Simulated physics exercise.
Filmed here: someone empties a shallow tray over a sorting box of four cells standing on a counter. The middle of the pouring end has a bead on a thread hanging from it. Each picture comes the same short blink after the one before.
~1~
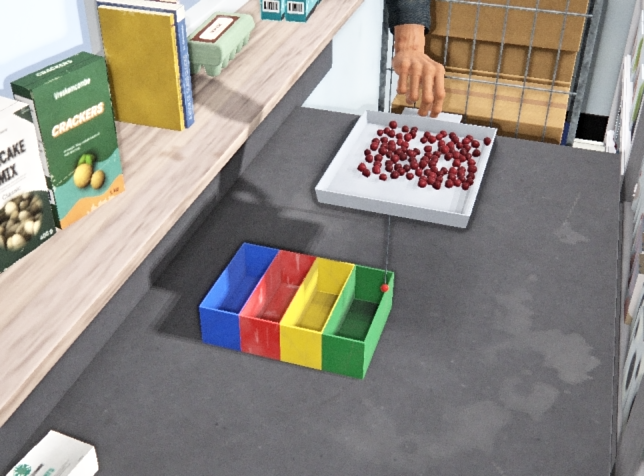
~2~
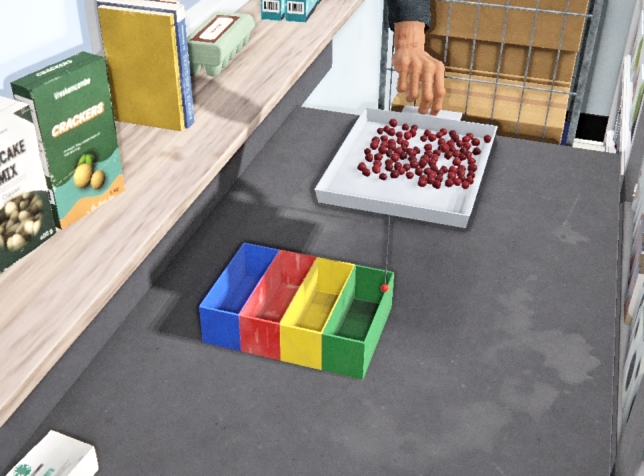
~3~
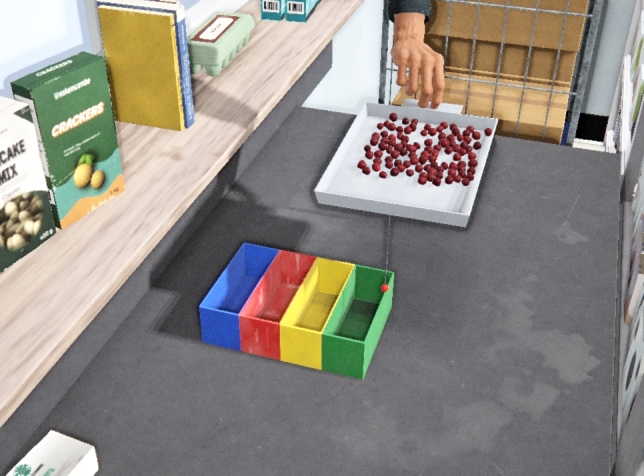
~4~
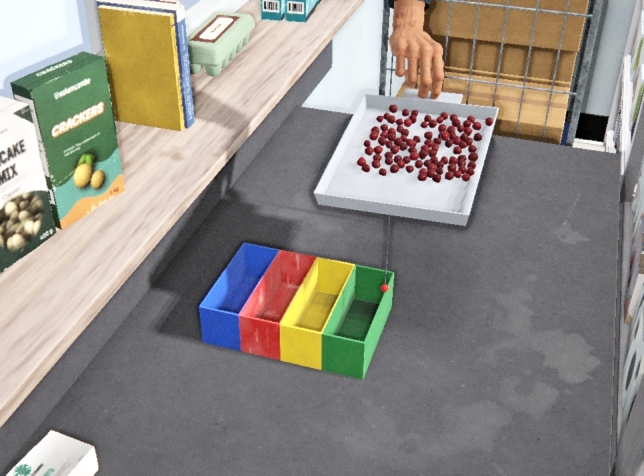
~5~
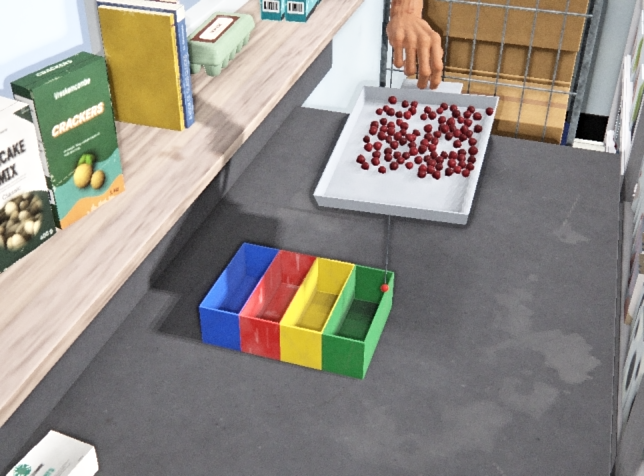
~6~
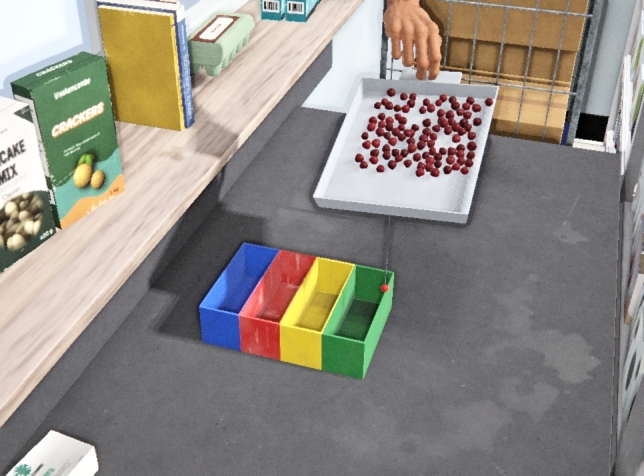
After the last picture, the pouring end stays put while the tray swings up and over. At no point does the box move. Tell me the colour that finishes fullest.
It's yellow.
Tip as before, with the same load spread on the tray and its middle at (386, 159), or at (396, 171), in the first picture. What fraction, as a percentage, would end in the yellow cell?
Estimate: 50 % first, 50 % second.
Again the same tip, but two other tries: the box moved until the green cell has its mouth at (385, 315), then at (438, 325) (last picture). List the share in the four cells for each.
First 100 %, then 100 %.
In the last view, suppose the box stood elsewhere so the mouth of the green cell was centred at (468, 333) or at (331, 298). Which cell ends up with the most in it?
The cell in blue; the cell in green.
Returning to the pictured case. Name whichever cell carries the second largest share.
That one is that green cell.
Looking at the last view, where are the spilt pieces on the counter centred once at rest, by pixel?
It's centred close to pixel (380, 398).
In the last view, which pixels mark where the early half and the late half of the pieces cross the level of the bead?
About (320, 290) to begin with, then about (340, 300).
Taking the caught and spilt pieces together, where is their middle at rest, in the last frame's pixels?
I'd put the middle somewhere around (321, 336).
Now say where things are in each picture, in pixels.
The first picture shows corners of the pouring end at (319, 188) and (467, 214), level; middle of the load at (428, 156), dried cherries; bead on its thread at (385, 288); blue cell at (220, 325); red cell at (260, 334); yellow cell at (301, 343); green cell at (343, 353).
The second picture shows corners of the pouring end at (319, 188) and (467, 213), level; middle of the load at (428, 154).
The third picture shows corners of the pouring end at (318, 189) and (467, 213), tipped barely, lowest at the left corner; middle of the load at (428, 150).
The fourth picture shows corners of the pouring end at (318, 191) and (466, 212), tipped a little, lowest at the left corner; middle of the load at (428, 144).
The fifth picture shows corners of the pouring end at (317, 193) and (466, 212), tipped a little, lowest at the left corner; middle of the load at (428, 137).
The sixth picture shows corners of the pouring end at (317, 195) and (465, 211), tipped clearly, lowest at the left corner; middle of the load at (427, 132); blue cell at (220, 325); red cell at (260, 334); yellow cell at (301, 343); green cell at (343, 353).
Soon, tray tipped steeply; nearly all on the tray; a stray few falling or outside the box.
A while on, tray tipped right over; most on the tray; a small part in the yellow cell; a stray few in the green cell; a small part falling or outside the box.
Towards the end, tray tipped past a quarter turn; about two thirds in the yellow cell; about a quarter in the green cell; a small part in the red cell; about a quarter falling or outside the box.
Finally, tray tipped past a quarter turn; about two thirds in the yellow cell; about a quarter in the green cell; a small part in the red cell; none in the blue cell; about a quarter outside the box.
